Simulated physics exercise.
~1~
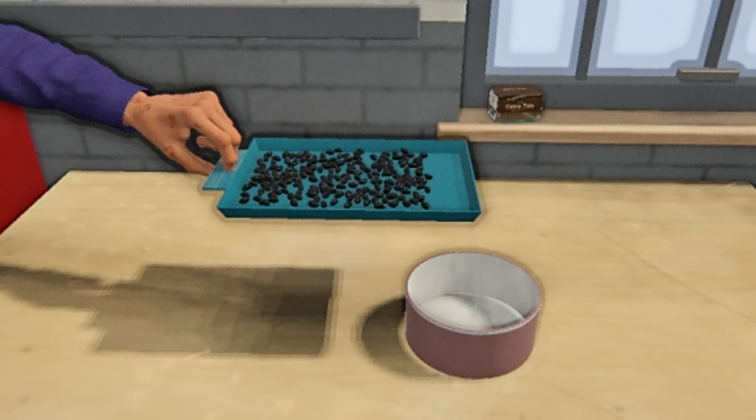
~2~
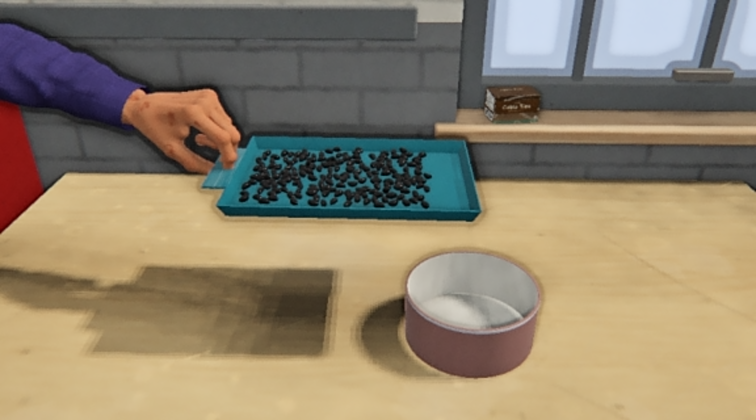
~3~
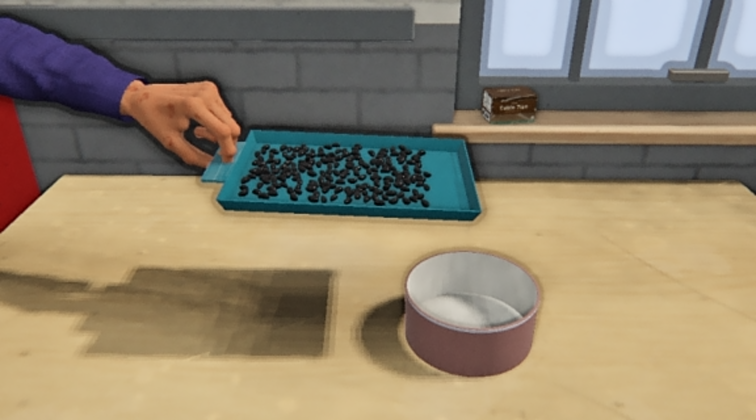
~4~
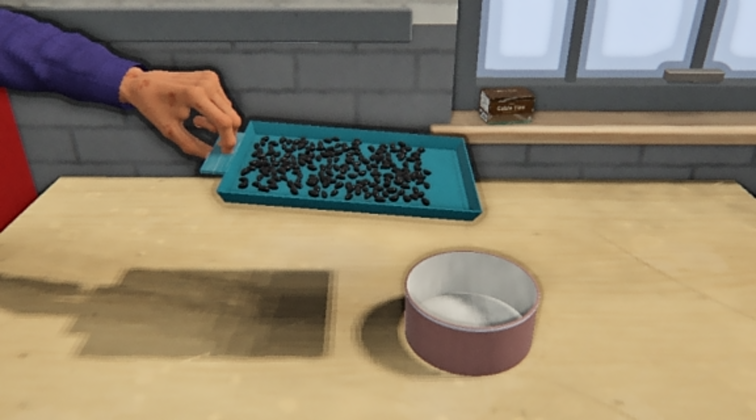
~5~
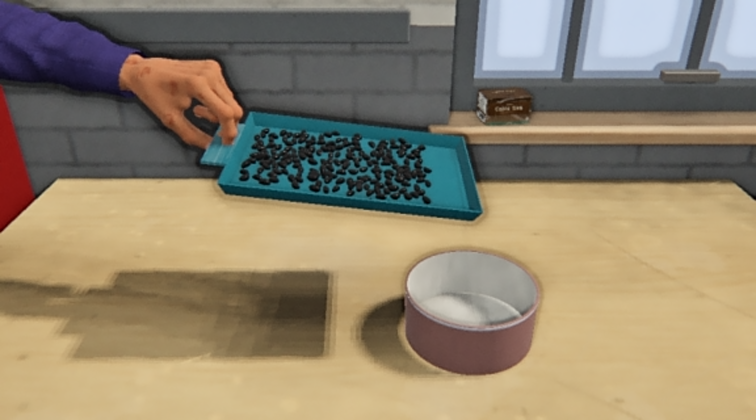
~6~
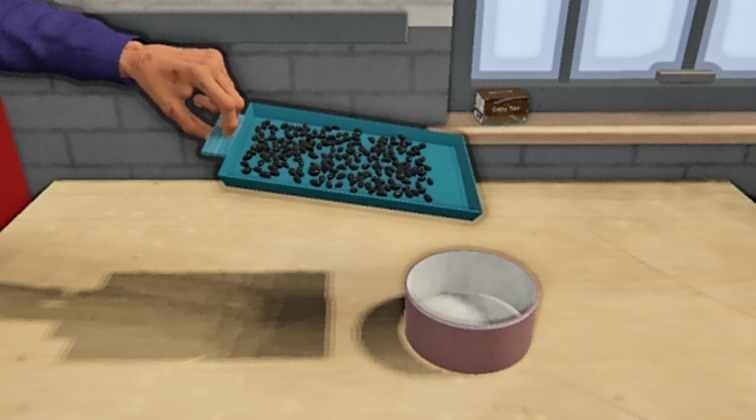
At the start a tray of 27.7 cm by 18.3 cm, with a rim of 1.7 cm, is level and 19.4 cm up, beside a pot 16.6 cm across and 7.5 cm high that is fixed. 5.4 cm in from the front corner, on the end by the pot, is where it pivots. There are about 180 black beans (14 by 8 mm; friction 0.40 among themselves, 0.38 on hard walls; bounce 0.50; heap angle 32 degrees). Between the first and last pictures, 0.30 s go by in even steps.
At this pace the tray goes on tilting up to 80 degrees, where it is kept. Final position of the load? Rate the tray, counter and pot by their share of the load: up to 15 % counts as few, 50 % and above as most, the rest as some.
Tray: Few; counter: Few; pot: Most.
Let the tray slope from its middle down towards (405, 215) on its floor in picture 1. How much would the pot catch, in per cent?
I'd estimate about 75 %.
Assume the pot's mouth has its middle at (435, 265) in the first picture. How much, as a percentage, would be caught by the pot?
With the pot there, close to 5 per cent.
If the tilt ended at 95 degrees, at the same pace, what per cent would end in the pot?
Then about 100 per cent.
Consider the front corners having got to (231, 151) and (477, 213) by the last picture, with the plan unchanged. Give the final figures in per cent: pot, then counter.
That works out as pot 80 and counter 20.
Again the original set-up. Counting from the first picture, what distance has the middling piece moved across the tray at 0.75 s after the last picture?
13 cm.
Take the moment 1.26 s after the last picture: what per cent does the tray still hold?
65 %, give or take.
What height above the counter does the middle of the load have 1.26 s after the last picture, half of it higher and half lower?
Some 20 cm above the counter.
Then, 0.75 s after the last picture, tilt 43 degrees; the tray holds 95 %, the pot 0 %.
Then, 1.26 s after the last picture, tilt 65 degrees; the tray holds 65 %, the pot 30 %.
Then, 1.83 s after the last picture, tilt 80 degrees; the tray holds 0 %, the pot 90 %.
In the end, tray 0 %, counter 0 %, pot 100 %.
